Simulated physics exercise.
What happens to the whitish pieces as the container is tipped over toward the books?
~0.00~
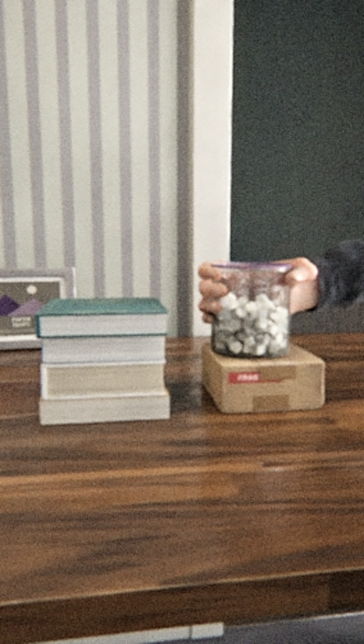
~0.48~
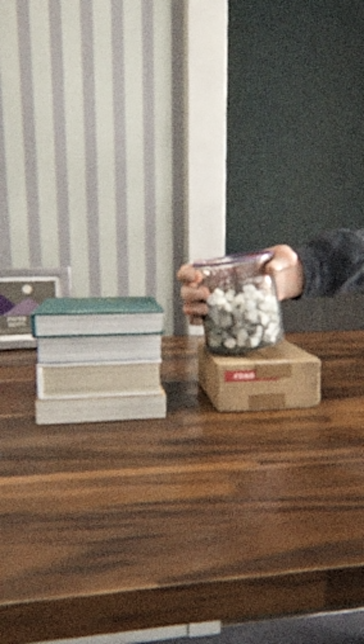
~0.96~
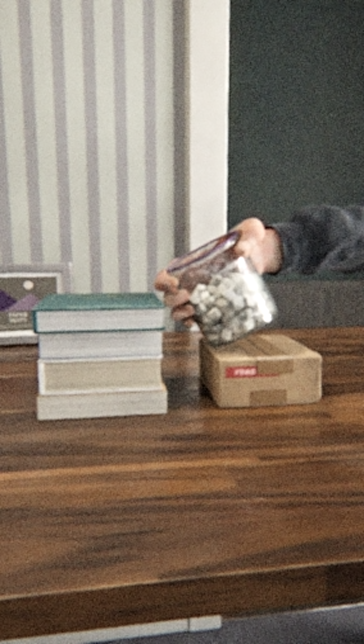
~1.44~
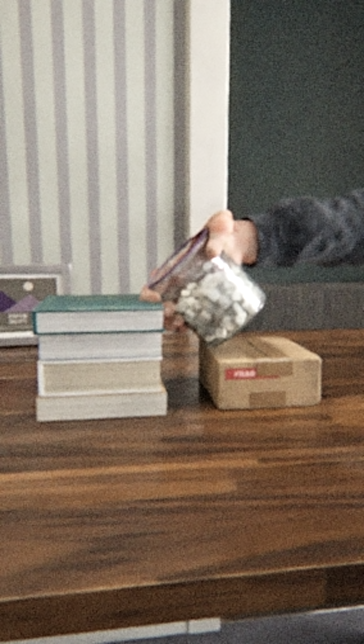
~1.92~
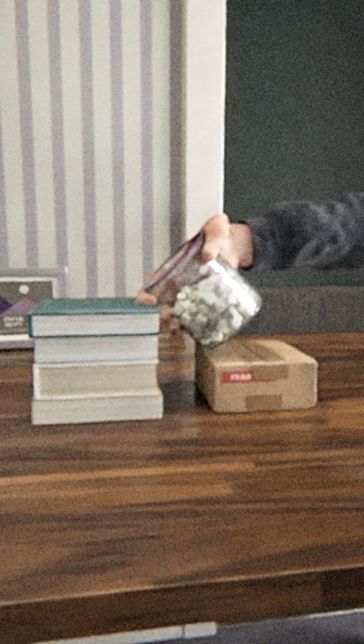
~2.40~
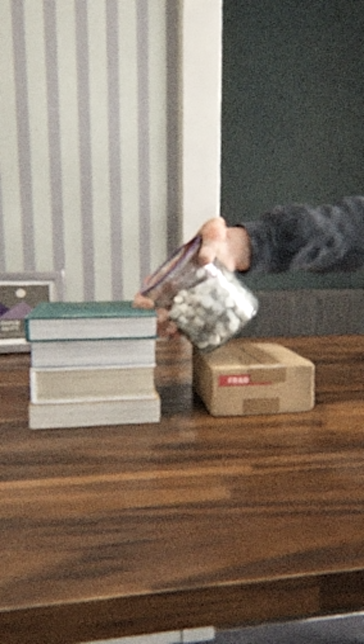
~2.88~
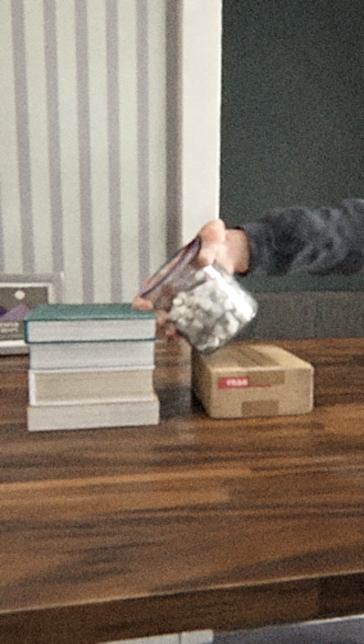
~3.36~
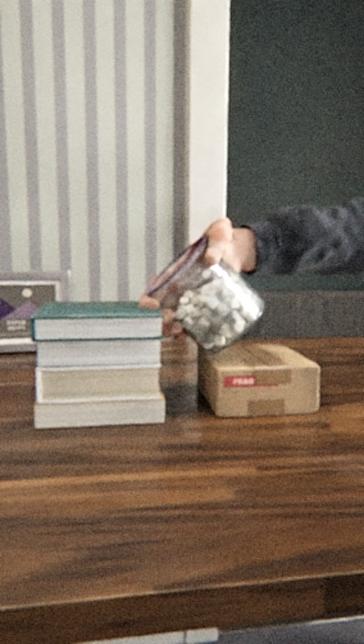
They shift inside the leaning container but stay in it, and none come out over the rim.
